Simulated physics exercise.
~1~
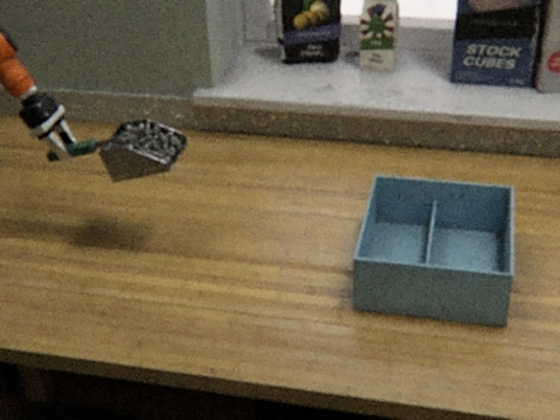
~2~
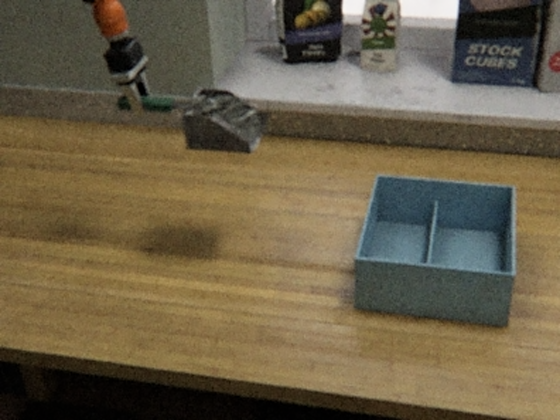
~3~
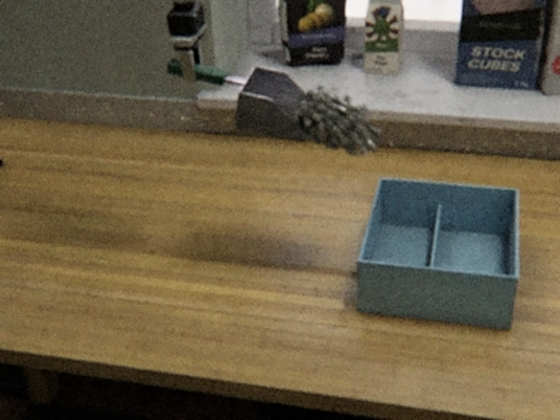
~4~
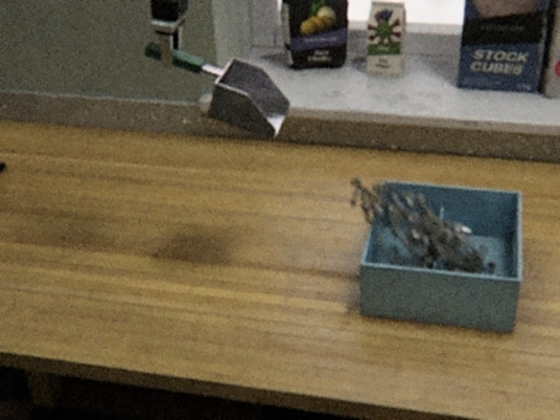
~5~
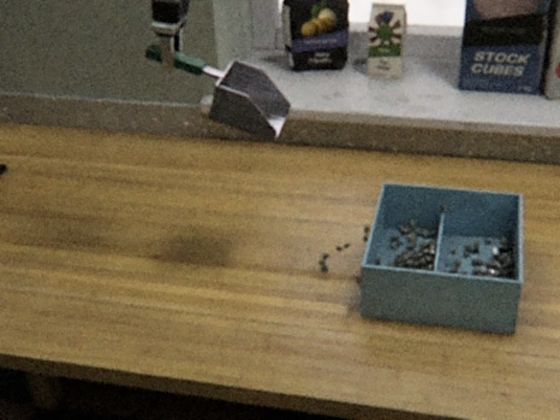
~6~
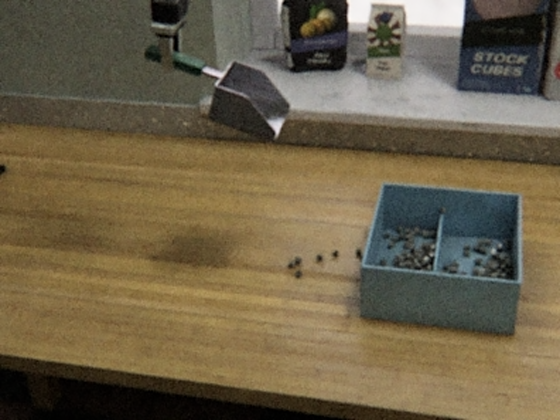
At first, a robot arm holds a metal scoop heaped with small grey pebbles above a wooden table, left of a blue bin split in two by a cross wall. The arm carries the scoop to the right and upward, tipping it forward. The pebbles slide out over its open front and fly toward the bin in a long clump. The scoop draws back slightly to the left, emptied, as the pebbles drop into the bin. Most settle across both parts, somewhat more in the left one, while a few bounce out and rest on the table beside it.
